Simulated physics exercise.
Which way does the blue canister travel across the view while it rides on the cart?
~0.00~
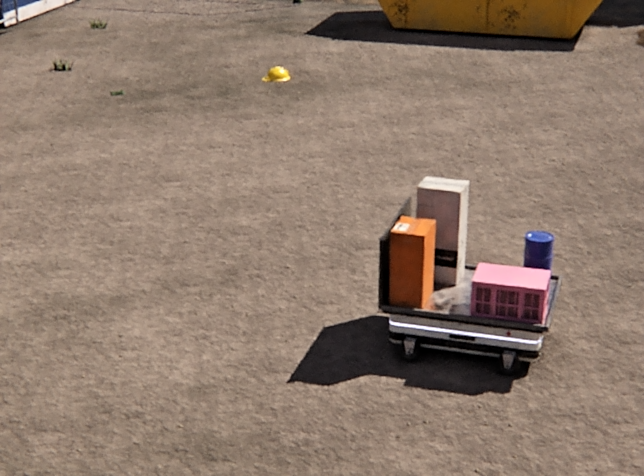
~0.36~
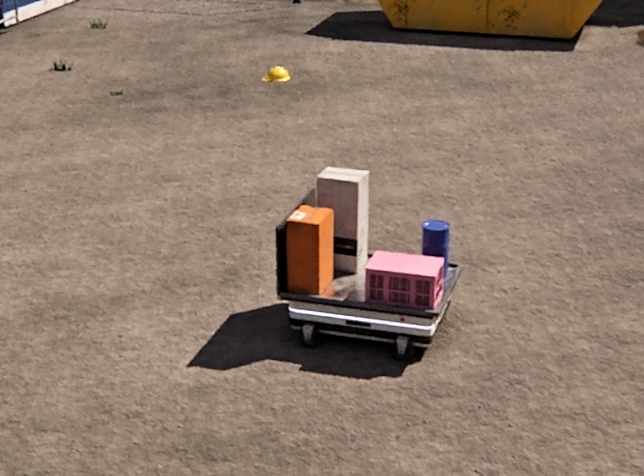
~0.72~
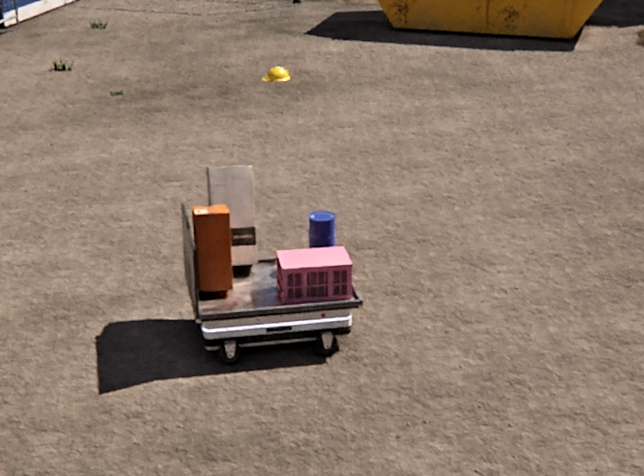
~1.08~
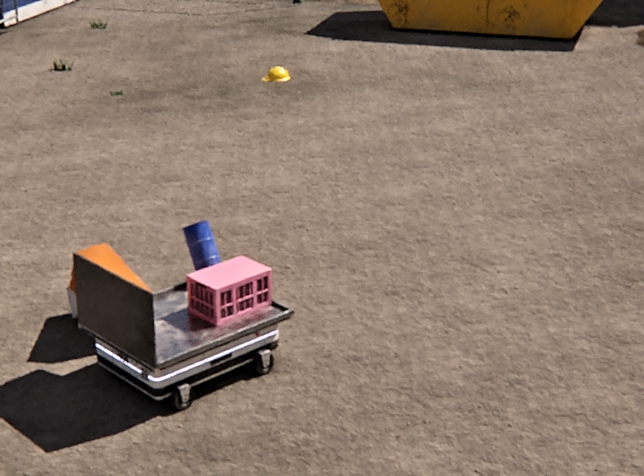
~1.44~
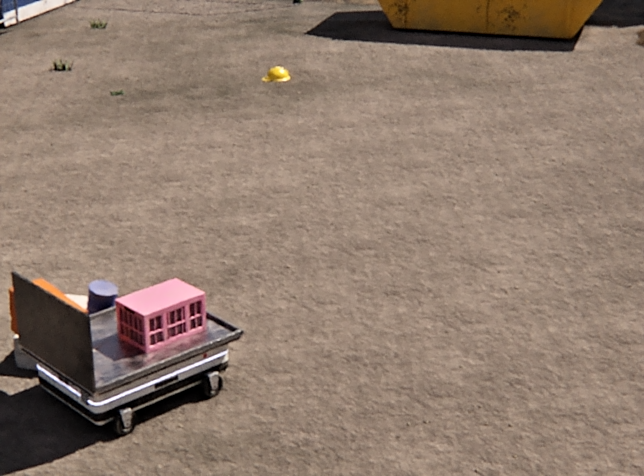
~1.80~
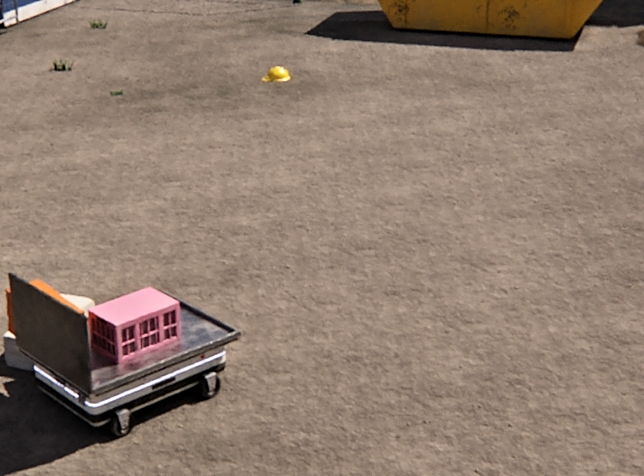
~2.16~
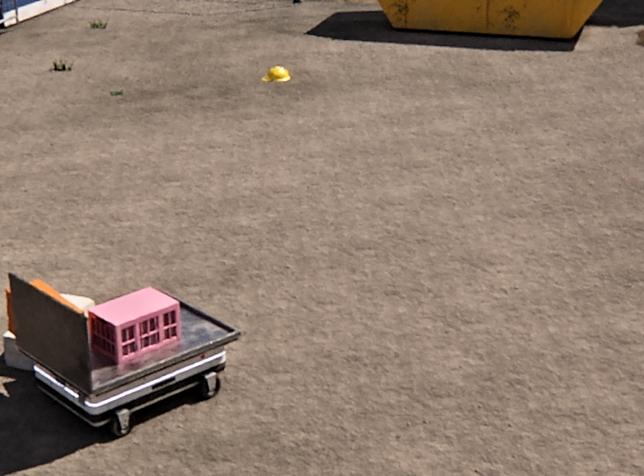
The blue canister travels toward the left side of the view.
